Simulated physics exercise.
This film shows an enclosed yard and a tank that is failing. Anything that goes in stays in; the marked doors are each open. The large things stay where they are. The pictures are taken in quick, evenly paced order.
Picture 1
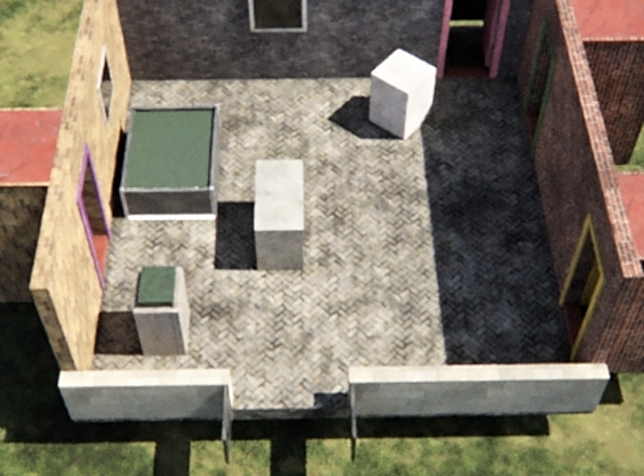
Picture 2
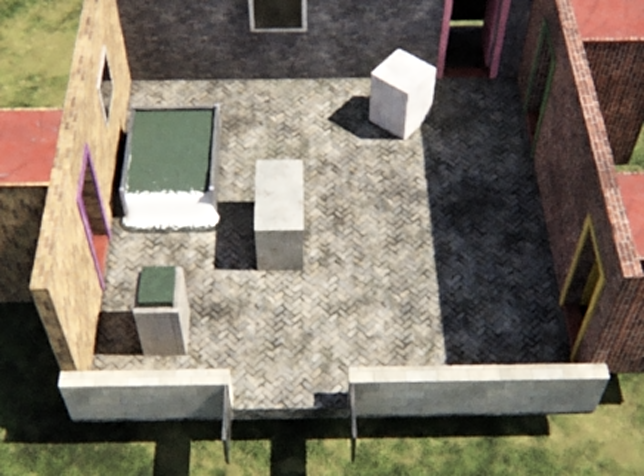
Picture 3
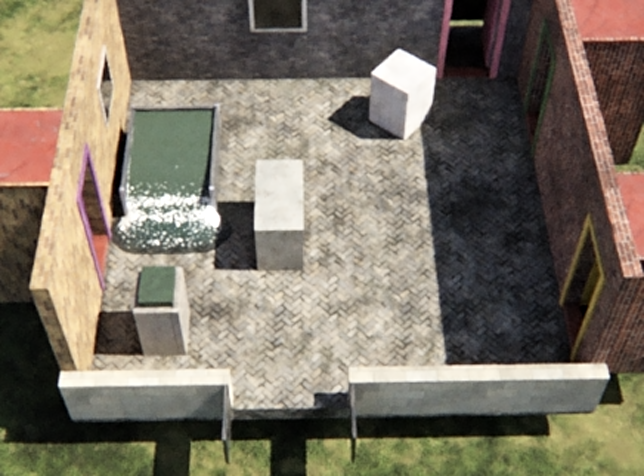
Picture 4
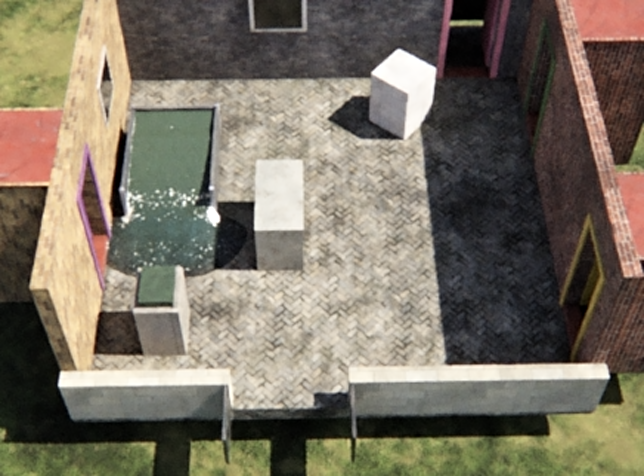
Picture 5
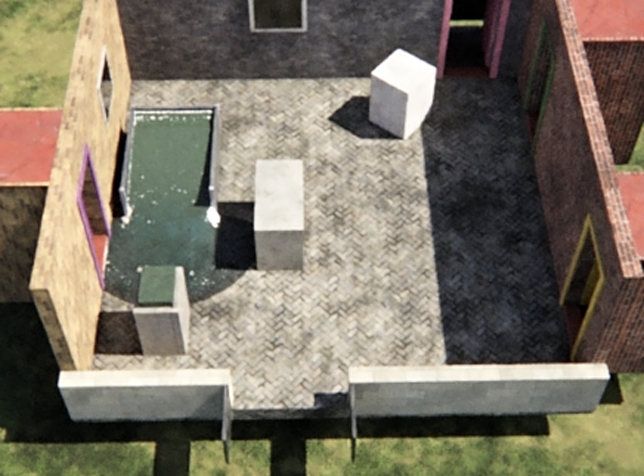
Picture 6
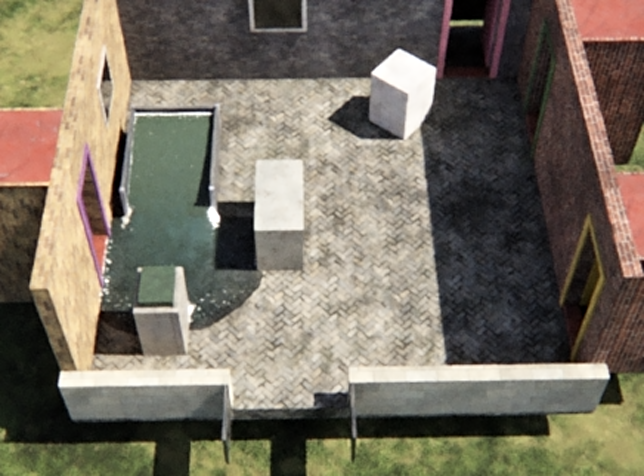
At the start, a tank of green water stands whole and still at the left of a walled, paved yard with pale blocks. White, foaming water bursts from its near side, then spreads forward over the paving as a dark sheet, reaching and passing around the small green-topped block.
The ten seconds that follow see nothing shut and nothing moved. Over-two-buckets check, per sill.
My prediction: Pink door: Two buckets at most; yellow door: Two buckets at most; green door: Two buckets at most; purple door: Two buckets at most.
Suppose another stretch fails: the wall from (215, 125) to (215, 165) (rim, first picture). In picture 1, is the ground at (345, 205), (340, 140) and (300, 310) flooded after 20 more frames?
Taken in turn they're swamped, swamped and unwetted.
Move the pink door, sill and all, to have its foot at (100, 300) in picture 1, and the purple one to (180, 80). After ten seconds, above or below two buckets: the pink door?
Answer: Pink door is flooded.
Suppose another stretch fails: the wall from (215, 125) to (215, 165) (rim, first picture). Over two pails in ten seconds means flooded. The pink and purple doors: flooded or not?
The pink one exceeds the limit; the purple one falls short.
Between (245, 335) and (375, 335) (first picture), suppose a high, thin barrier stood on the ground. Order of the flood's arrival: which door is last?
Outcome: The pink one.
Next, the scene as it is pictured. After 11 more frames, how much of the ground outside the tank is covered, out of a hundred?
That should be about 25 %.
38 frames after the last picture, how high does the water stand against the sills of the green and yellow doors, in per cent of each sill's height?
The first is near 0 per cent, the second near 100 per cent.
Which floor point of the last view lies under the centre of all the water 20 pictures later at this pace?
It's close to (204, 296).
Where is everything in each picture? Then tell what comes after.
In the first frame, the tank at (171, 150) is whole and still.
In the second frame, the front is at (220, 219), out from the gap at (170, 206).
In the third frame, water pours out at (170, 208) and has run to (222, 238).
In the fourth frame, water pours out at (170, 209) and has run to (117, 266).
In the fifth frame, water pours out at (171, 209) and has run to (197, 298).
In the sixth frame, the front is at (133, 328), out from the gap at (171, 209).
A moment on, water covers 20 % of the floor; the pink door not reached, the yellow door not reached, the green door not reached, the purple door wet at the sill, nothing in.
Next, water covers 25 % of the floor; the pink door not reached, the yellow door not reached, the green door not reached, the purple door under two buckets in.
Then, water covers 30 % of the floor; the pink door not reached, the yellow door not reached, the green door not reached, the purple door under two buckets in.
Later, water covers 50 % of the floor; the pink door not reached, the yellow door under two buckets in, the green door not reached, the purple door under two buckets in.
In the end, water covers 70 % of the floor; the pink door wet at the sill, nothing in, the yellow door under two buckets in, the green door wet at the sill, nothing in, the purple door under two buckets in.
